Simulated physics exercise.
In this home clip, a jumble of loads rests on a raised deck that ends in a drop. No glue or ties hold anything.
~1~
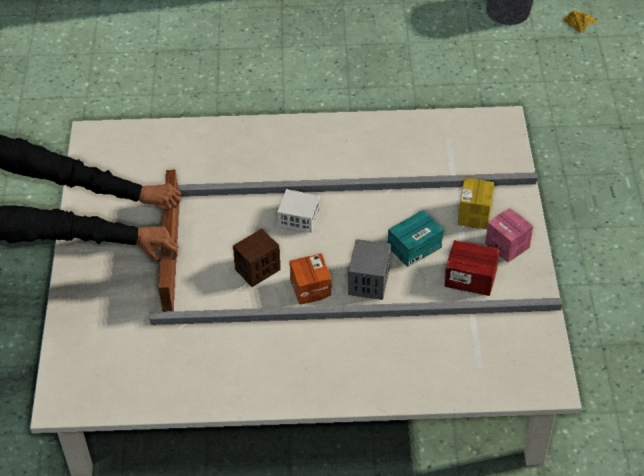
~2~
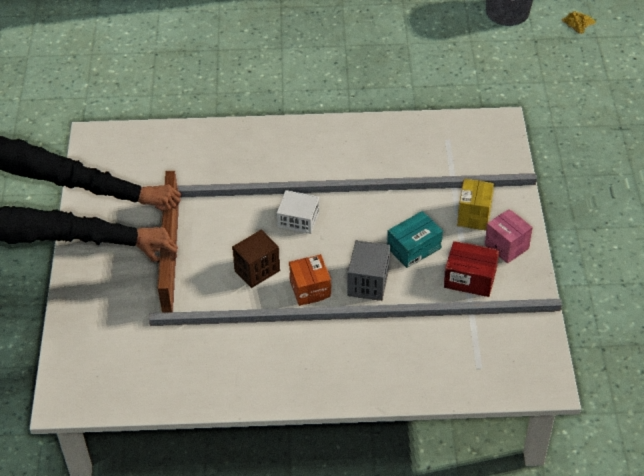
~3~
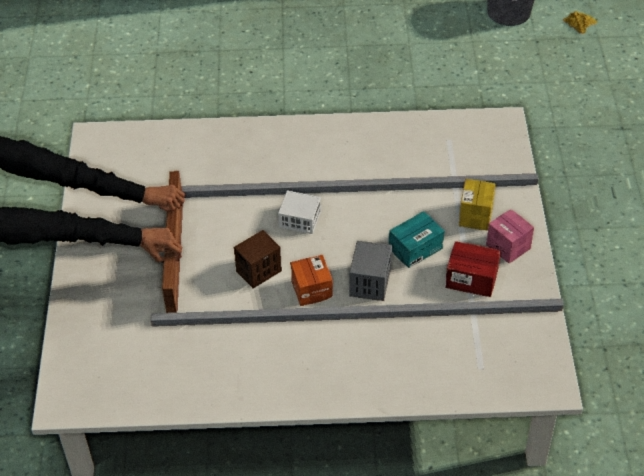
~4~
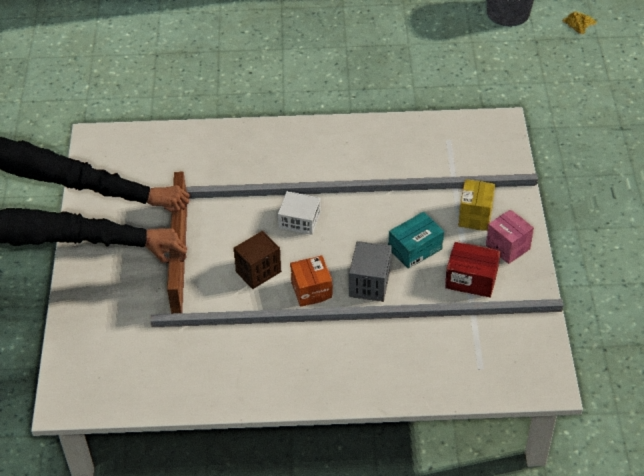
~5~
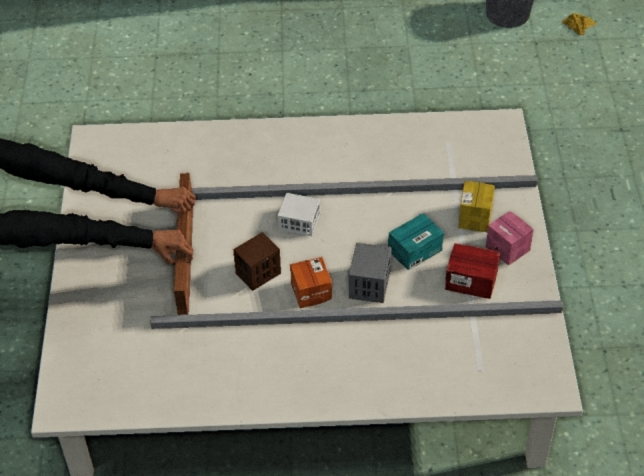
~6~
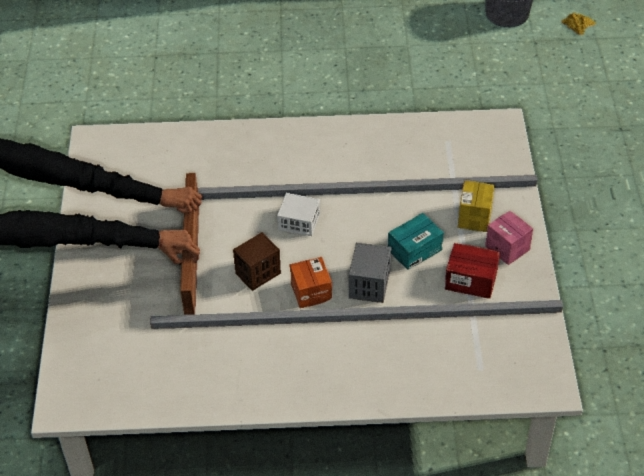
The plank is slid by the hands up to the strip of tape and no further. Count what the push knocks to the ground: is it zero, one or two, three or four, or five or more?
One or two.
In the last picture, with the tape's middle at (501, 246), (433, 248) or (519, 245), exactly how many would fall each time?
You'd get 4, then 0, then 5.
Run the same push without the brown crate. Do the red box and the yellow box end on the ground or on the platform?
Result - red box: Drops; yellow box: Remains in place.
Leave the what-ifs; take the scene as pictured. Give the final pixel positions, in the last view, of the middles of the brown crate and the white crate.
For the brown crate it's (485, 258), and for the white crate it's (475, 204).
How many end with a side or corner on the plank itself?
The count is 3.
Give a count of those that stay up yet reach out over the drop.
1, I think.
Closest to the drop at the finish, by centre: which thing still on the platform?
The one is the pink parcel.
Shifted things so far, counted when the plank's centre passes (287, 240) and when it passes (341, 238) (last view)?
Counts: 3 / 4.
A little later, none off yet; pink parcel at rest near (509, 237); yellow box at rest near (476, 206); red box at rest near (472, 271).
Next, none off yet; pink parcel at rest near (509, 237); yellow box at rest near (476, 206); red box moving near (474, 270).
When it is over, the number that fall off is one or two; down, red box.
